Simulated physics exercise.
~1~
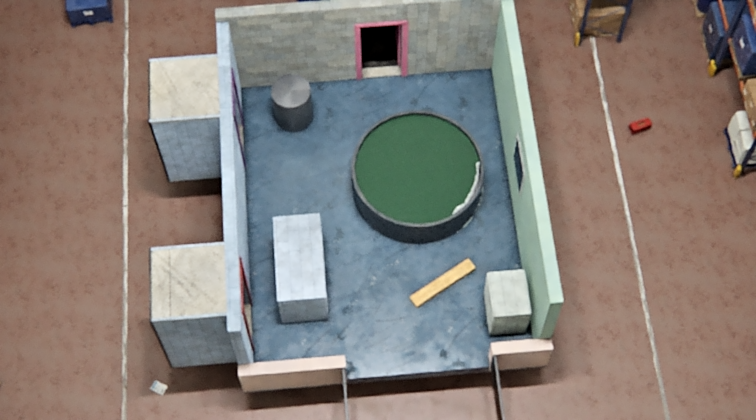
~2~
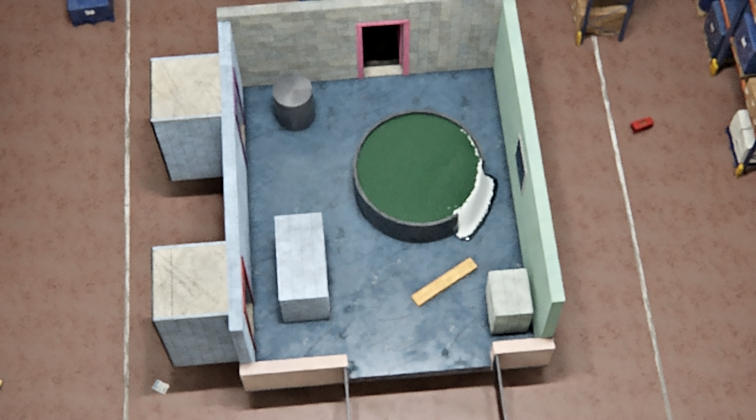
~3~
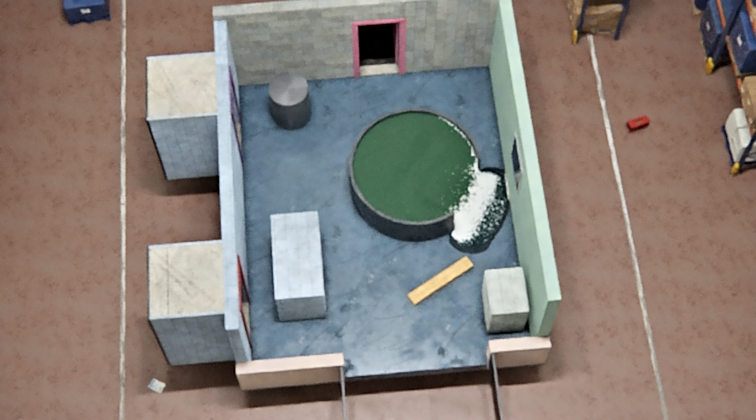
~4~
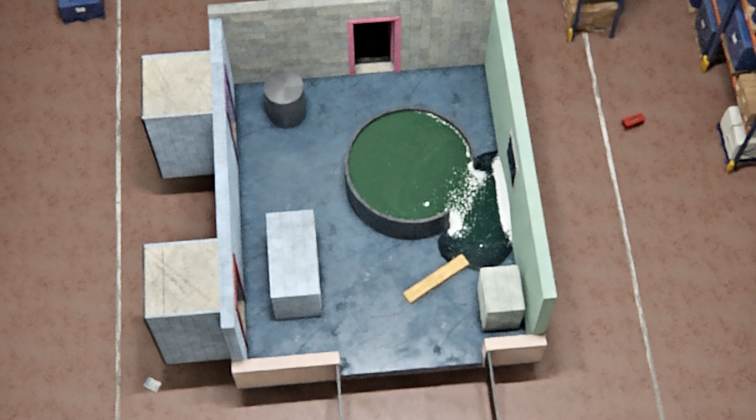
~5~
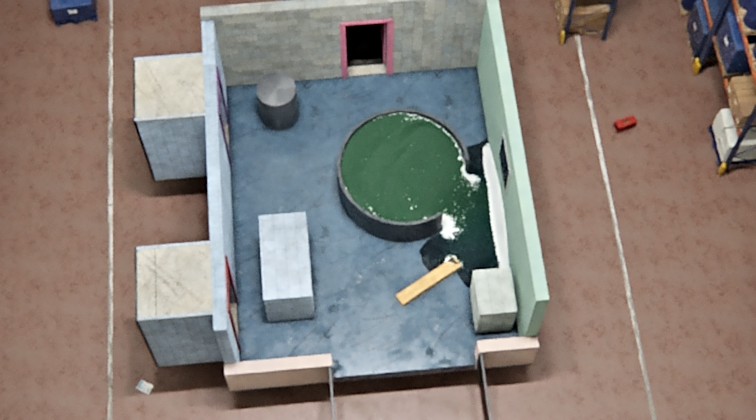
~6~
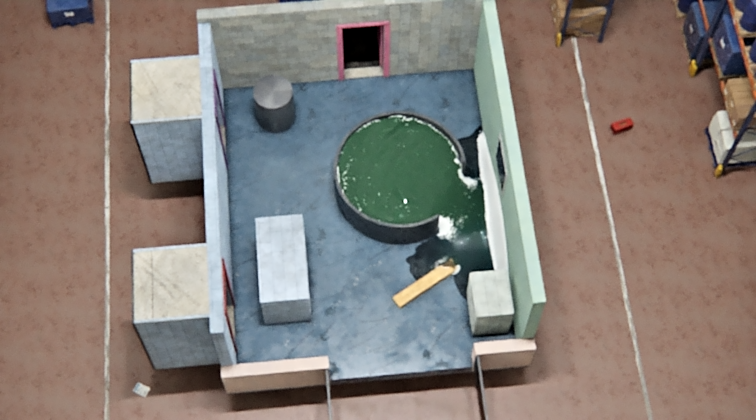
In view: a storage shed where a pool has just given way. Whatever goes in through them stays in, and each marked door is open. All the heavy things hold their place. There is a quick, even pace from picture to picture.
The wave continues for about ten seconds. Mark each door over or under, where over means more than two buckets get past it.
Red door - under; purple door - under; pink door - over.
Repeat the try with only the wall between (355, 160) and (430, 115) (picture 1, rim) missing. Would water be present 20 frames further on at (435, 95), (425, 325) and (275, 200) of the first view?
In that order: Under water, free of water, under water.
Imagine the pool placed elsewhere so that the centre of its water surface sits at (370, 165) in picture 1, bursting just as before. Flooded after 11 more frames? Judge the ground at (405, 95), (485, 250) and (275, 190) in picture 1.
Bone-dry, soaked, bone-dry.
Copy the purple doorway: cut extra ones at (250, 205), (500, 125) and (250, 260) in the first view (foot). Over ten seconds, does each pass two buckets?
In turn: Lets less in, lets less in, stays under.
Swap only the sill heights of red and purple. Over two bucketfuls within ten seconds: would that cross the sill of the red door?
Briefly put, the red door remains below.
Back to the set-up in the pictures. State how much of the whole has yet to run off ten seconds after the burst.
Near 70 in a hundred.
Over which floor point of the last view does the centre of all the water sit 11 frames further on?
I'd put my finger on (426, 213).
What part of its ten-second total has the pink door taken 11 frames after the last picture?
Share at that point: Close to 0 in a hundred.
A moment on, water covers 25 % of the floor; the red door not reached, the purple door not reached, the pink door not reached.
Next, water covers 45 % of the floor; the red door not reached, the purple door not reached, the pink door not reached.
Then, water covers 70 % of the floor; the red door wet at the sill, nothing in, the purple door not reached, the pink door under two buckets in.
Later, water covers 95 % of the floor; the red door under two buckets in, the purple door wet at the sill, nothing in, the pink door over two buckets in.
In the end, water covers 95 % of the floor; the red door under two buckets in, the purple door wet at the sill, nothing in, the pink door over two buckets in.
